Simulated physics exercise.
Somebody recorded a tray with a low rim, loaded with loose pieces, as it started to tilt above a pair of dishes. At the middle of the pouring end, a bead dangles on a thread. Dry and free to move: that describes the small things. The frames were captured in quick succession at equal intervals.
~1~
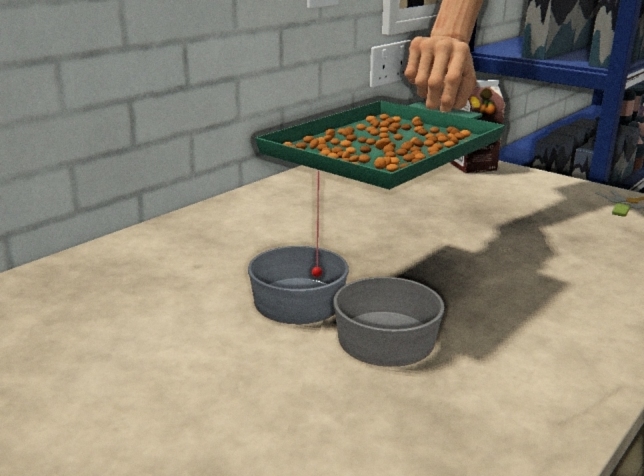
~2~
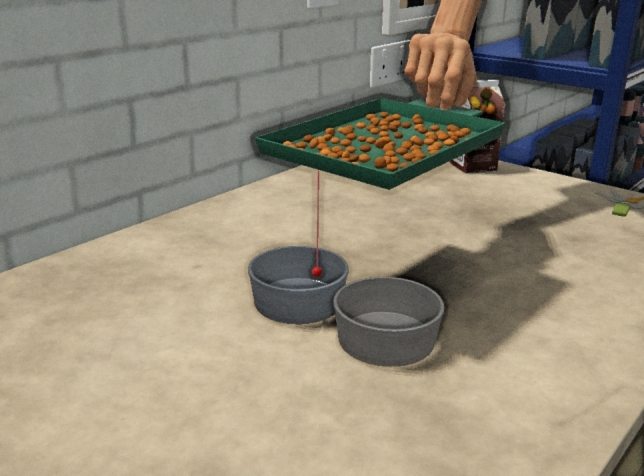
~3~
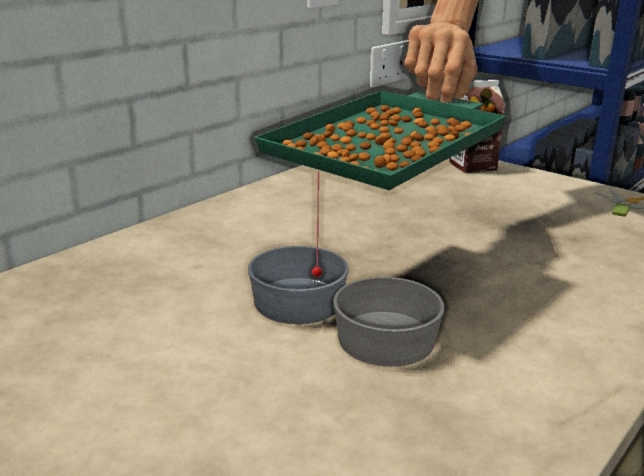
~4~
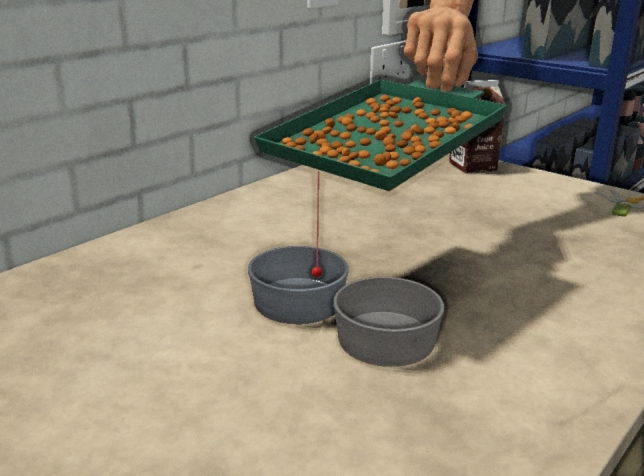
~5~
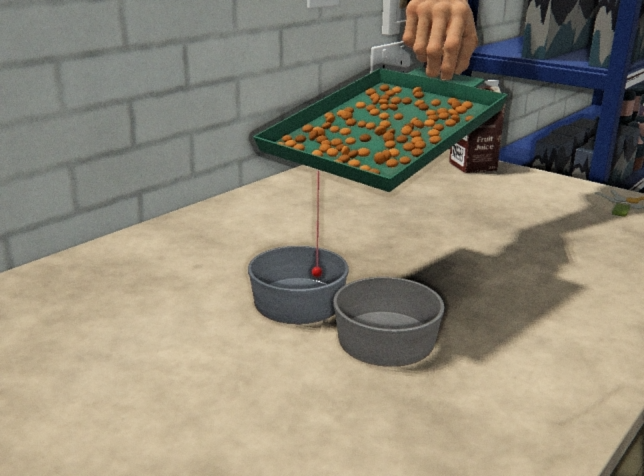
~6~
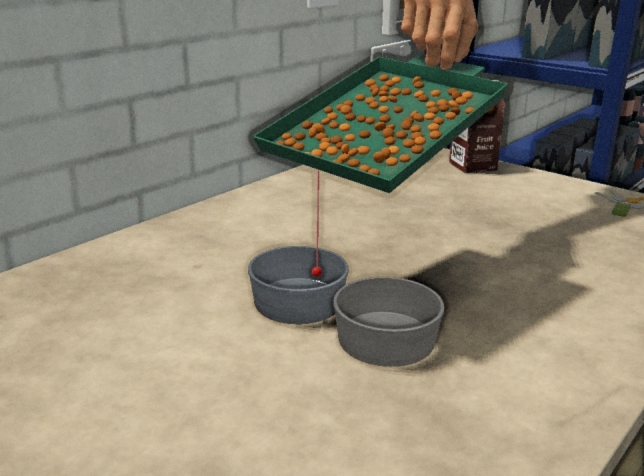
The video shows a hand holding a green tray of brown kibble above two grey dishes on a countertop, a red bead hanging beneath it, then gradually raising the tray's far side so it tilts slightly toward the viewer.
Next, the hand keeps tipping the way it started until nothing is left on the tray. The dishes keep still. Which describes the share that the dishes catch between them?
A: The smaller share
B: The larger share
Option A: The smaller share.
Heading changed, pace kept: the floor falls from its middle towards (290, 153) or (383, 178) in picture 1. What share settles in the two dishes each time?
In turn, 80 percent and then 80 percent.
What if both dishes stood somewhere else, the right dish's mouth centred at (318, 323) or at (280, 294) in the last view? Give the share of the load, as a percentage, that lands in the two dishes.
Around 90 % followed by around 40 %.
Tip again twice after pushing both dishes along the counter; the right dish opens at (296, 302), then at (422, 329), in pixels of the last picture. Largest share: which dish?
It comes out as the dish further right in the first try and the dish further left in the second.
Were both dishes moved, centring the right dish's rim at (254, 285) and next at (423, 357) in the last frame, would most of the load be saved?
The first time it's lower than half, the second time higher than half.
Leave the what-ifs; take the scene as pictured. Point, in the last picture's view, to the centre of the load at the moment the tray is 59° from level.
I'd put it at about (344, 136).
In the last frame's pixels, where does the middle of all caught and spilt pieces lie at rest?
Once it all stops, the middle lies near (316, 359).
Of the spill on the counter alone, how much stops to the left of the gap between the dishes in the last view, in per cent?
Around 80 percent of the pieces.
Just after the last frame, tray tipped steeply; every one on the tray.
A moment on, tray tipped right over; roughly a quarter on the tray; about a tenth in the right dish; roughly a third outside both; roughly a third in the air.
Further on, tray tipped past a quarter turn; roughly a quarter in the right dish; the larger part outside both.
When it is over, tray tipped past a quarter turn; roughly a quarter in the right dish; not one in the left dish; the larger part outside both.
